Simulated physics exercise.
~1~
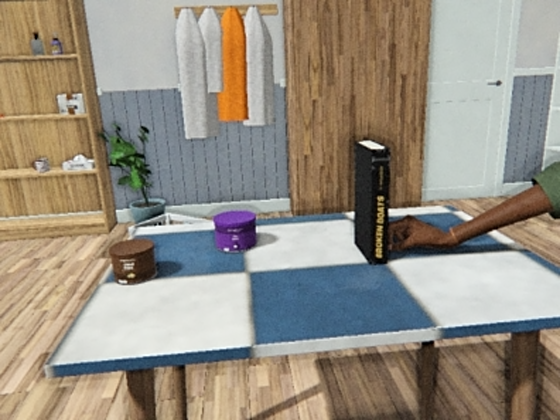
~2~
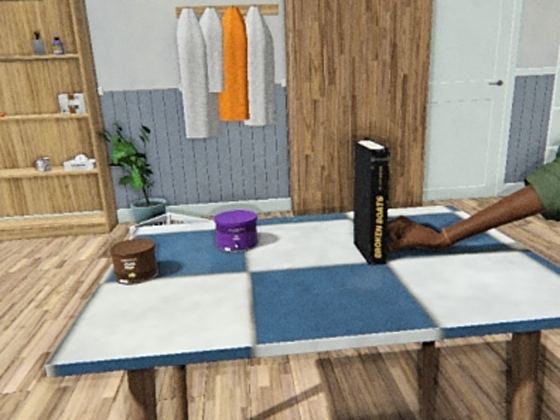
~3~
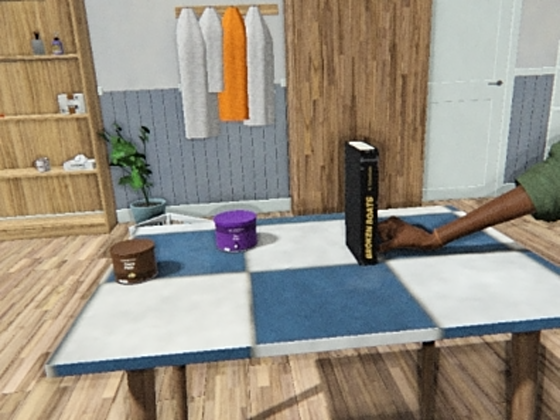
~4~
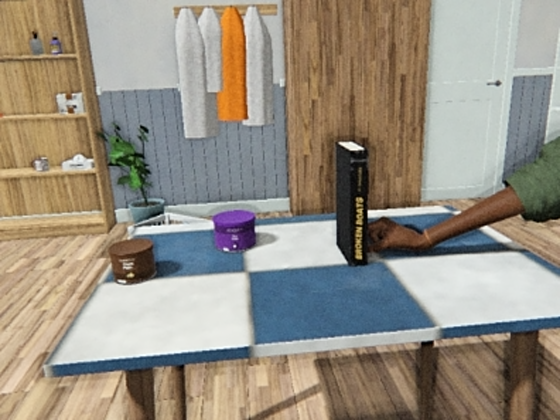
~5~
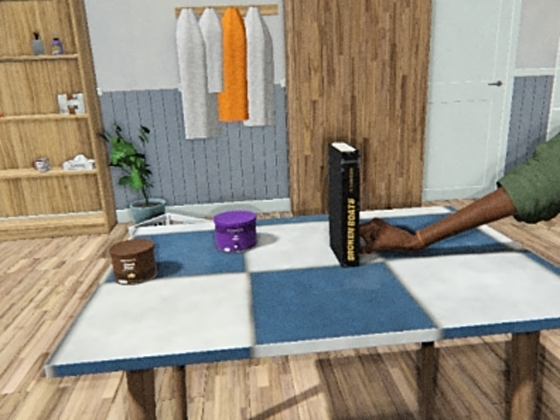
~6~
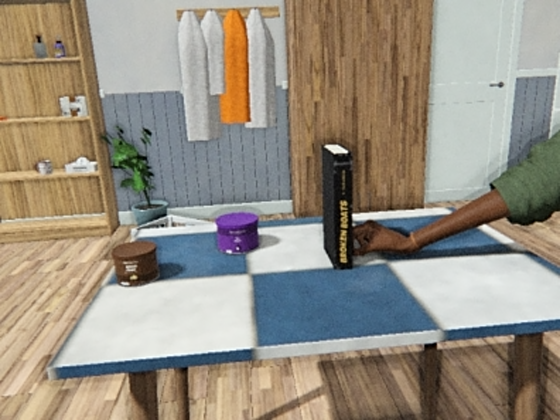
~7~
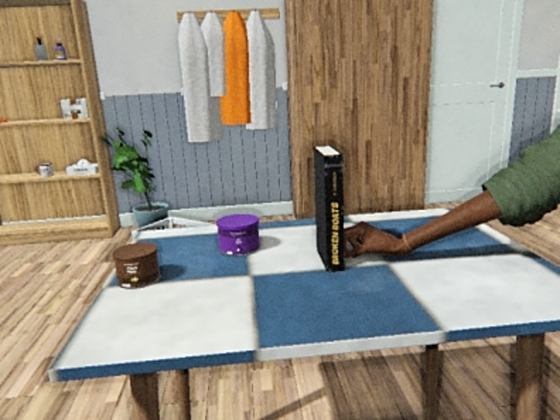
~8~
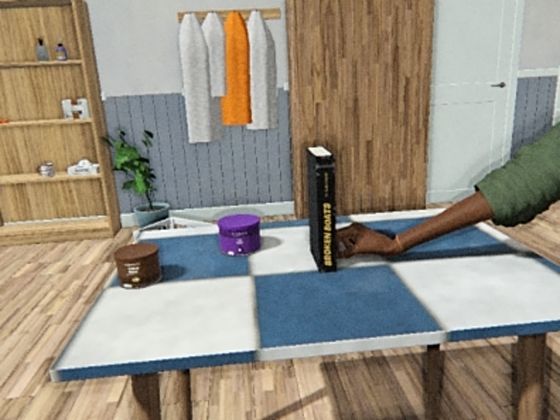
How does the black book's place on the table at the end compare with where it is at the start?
At the end the black book stands farther to the left than at the start, closer to the purple tub.
On a blue and white checked table in a room with wooden shelves and hanging clothes, a hand reaching from the right slowly pushes an upright black book left toward a purple tub and a brown tub, and the book ends still standing.
